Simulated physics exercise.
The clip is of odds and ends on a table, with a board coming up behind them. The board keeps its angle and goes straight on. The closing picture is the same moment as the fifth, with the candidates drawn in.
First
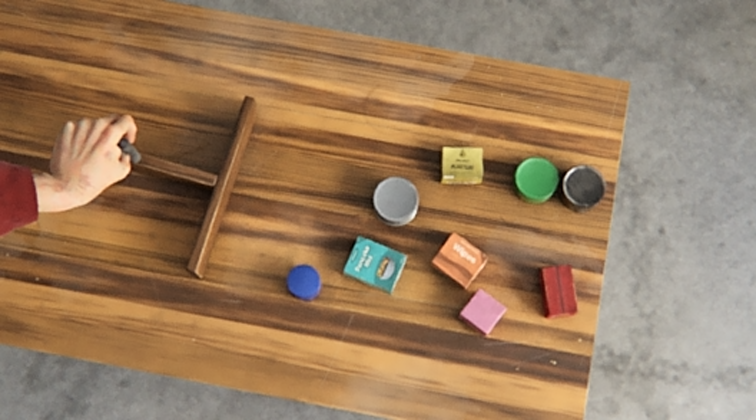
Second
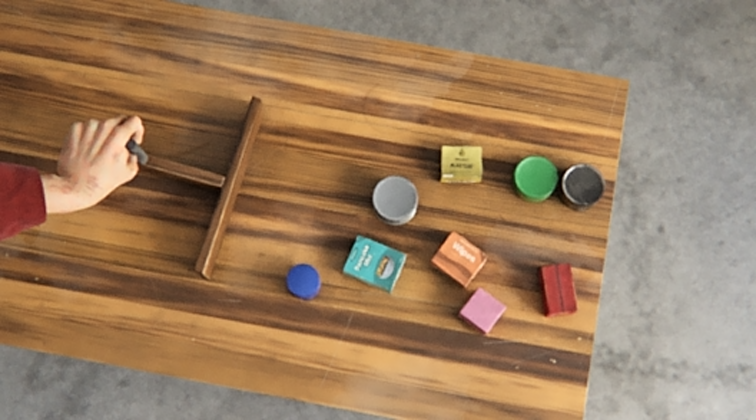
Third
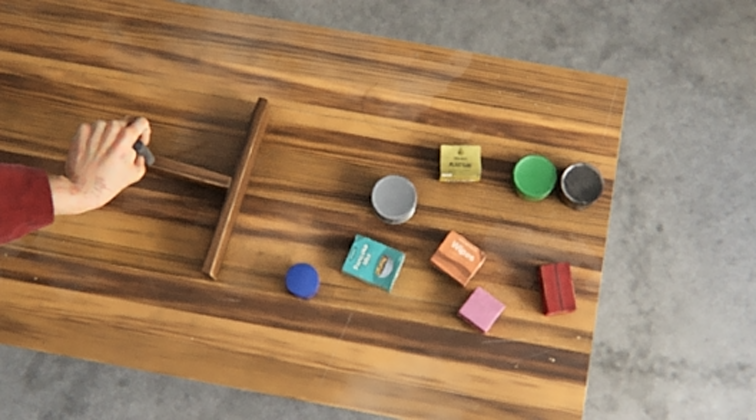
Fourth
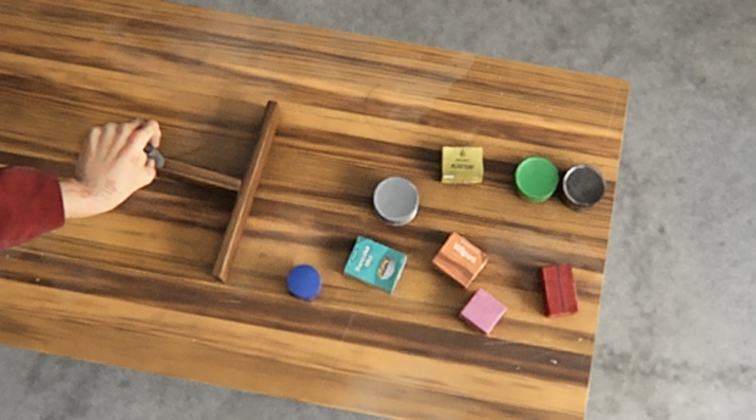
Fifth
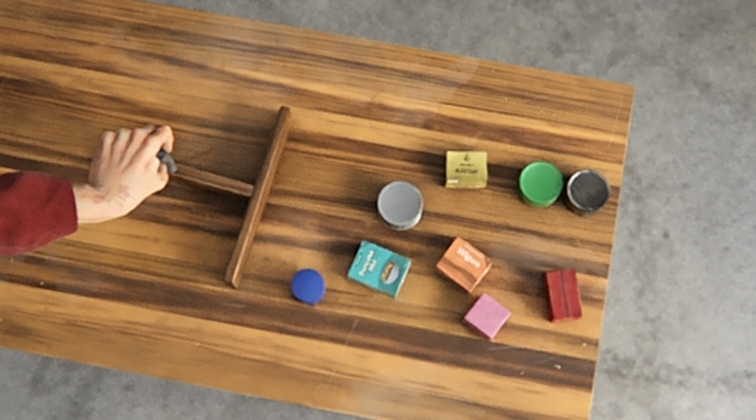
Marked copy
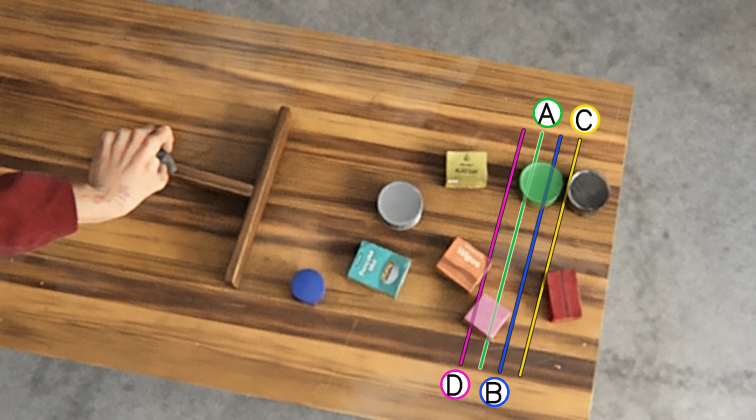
On a striped wooden table, a hand in a red sleeve slides a wooden board on a handle slowly a short way right, while the jars, small boxes and blue pot to its right stay where they are.
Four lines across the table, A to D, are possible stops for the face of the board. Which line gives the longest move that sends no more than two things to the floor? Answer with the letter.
The farthest such stop is B.
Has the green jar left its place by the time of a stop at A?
By then, yes.
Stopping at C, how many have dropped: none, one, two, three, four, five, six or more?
By then, four.
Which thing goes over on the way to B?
The black tub.
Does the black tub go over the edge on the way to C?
By then, yes.
On the marked copy, A at (512, 248); B at (531, 251); C at (551, 255); D at (493, 244).
Following B. Soon after the start, board (355, 210); blue pot (354, 299); black tub (586, 193).
Later, board (453, 228); orange box (520, 261); pink block (503, 324).
In the end, board (531, 242); black tub over the edge; red box (602, 308); one fallen.
As for the rest, A is within the limit but short; C drops four; D is within the limit but short.
